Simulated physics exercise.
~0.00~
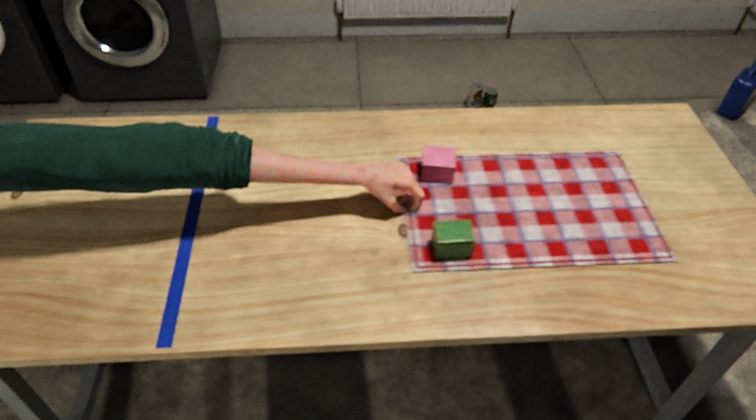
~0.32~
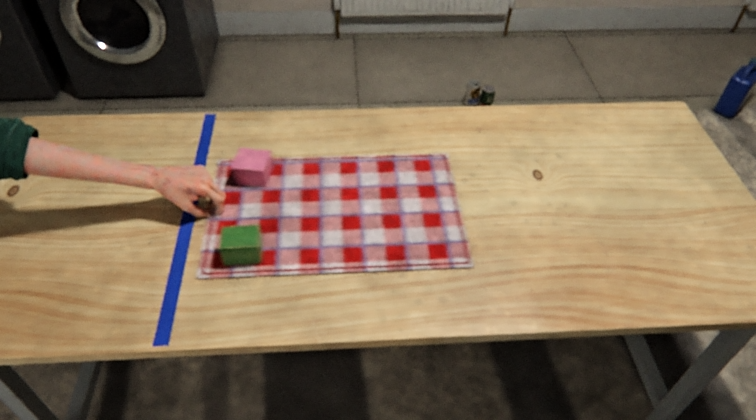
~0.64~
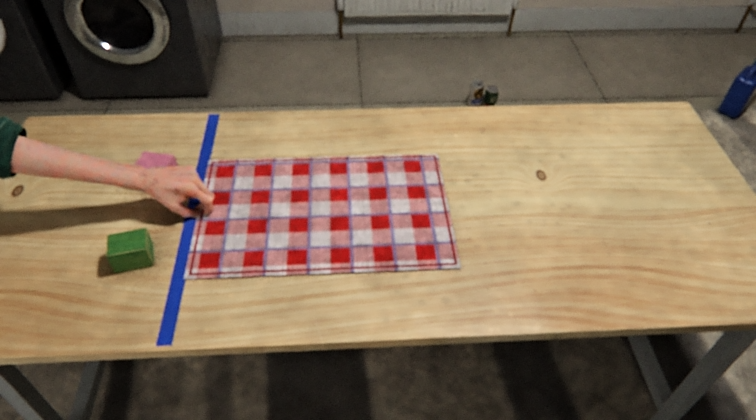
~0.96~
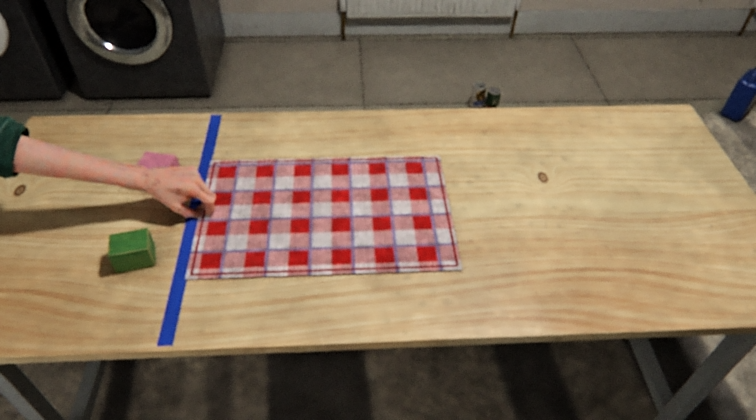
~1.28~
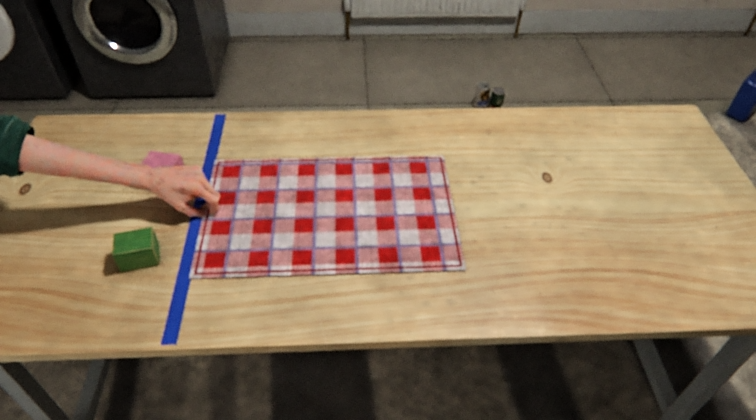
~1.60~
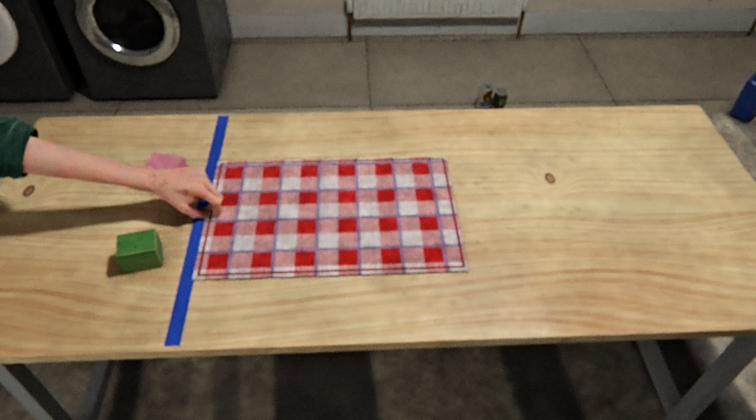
In the video, a hand pulls a red checkered place mat carrying a pink block and a green block left across a wooden table, stopping at a blue tape strip, and both blocks slide off the front edge and rest on the table beyond the tape.
